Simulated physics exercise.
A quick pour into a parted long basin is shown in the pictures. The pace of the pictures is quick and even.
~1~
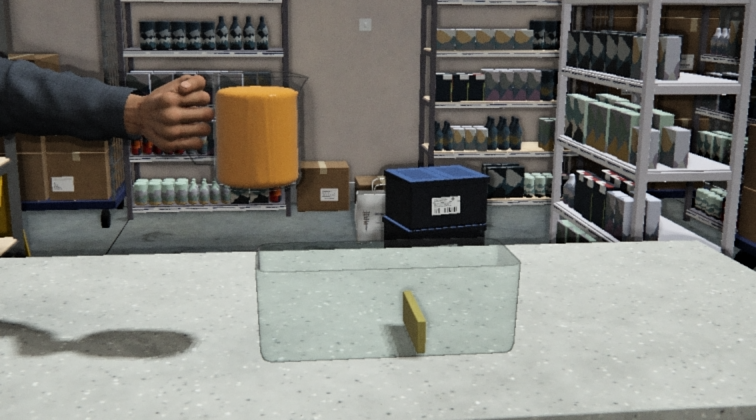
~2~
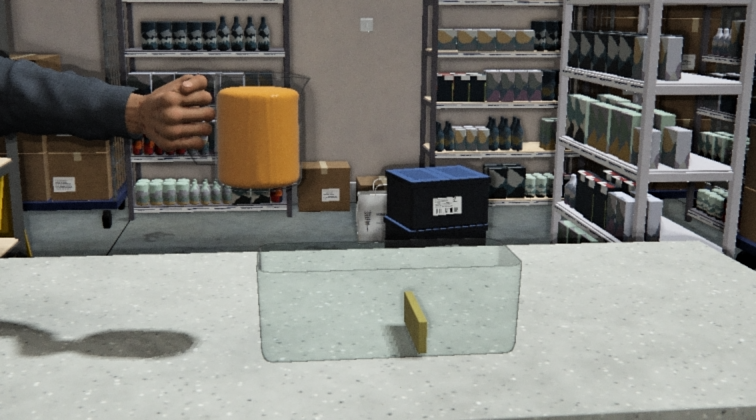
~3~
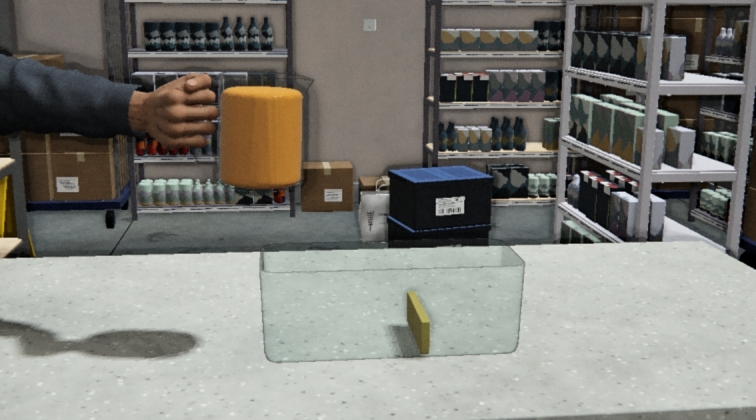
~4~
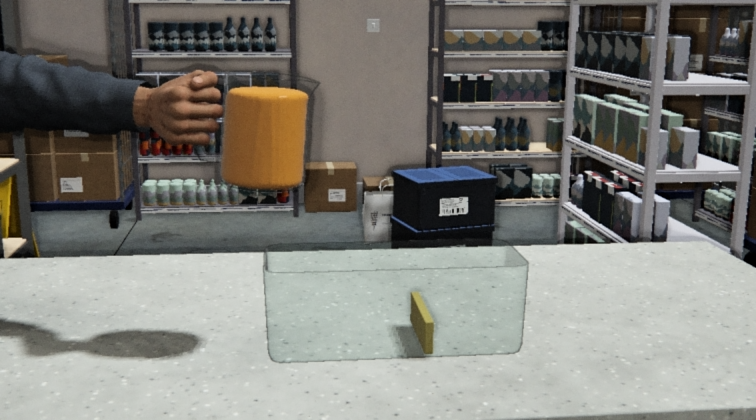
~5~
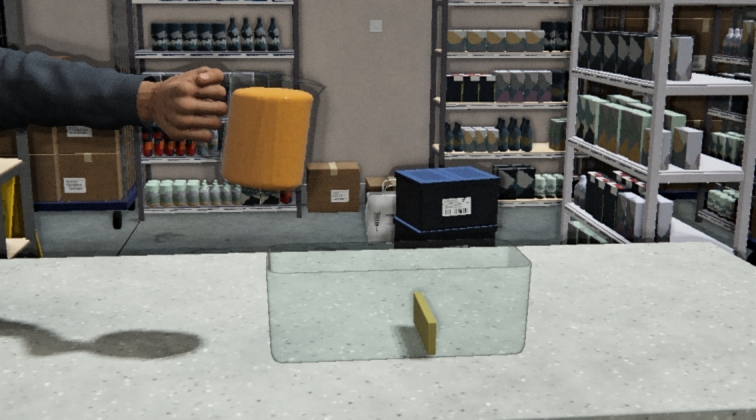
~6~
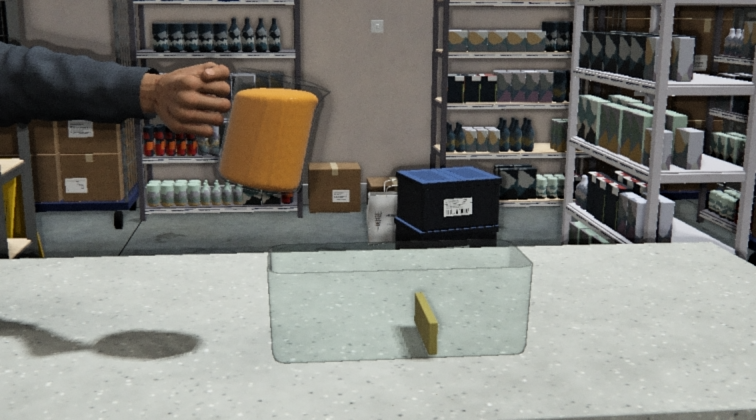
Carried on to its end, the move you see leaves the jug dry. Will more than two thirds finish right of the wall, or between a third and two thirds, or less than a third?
Right of the wall there will be less than a third.
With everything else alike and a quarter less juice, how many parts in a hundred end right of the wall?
Roughly 5 percent.
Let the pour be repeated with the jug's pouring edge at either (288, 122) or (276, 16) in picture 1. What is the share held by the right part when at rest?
Roughly 10 % and 10 %.
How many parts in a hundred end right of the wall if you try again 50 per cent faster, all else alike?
Roughly 5 in a hundred.
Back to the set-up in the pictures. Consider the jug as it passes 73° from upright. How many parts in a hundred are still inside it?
I'd put it at some 85 in a hundred.
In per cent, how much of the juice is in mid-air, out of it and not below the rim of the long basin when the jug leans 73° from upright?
Something like 15 per cent of it.
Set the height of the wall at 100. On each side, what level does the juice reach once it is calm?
On the left it's around 80 per cent; on the right, 10 per cent.
A moment on, the jug is tipped part way and 83 per cent is still to pour, 2 is left of the wall and 0 right of it.
Next, the jug is tipped right over and 31 per cent is still to pour, 44 is left of the wall and 0 right of it.
Then the jug is tipped right over and 3 per cent is still to pour, 83 is left of the wall and 3 right of it.
Later the jug is tipped right over and 0 per cent is still to pour, 90 is left of the wall and 6 right of it.
In the end 90 per cent lies left of the wall, 6 right of it and 4 outside.
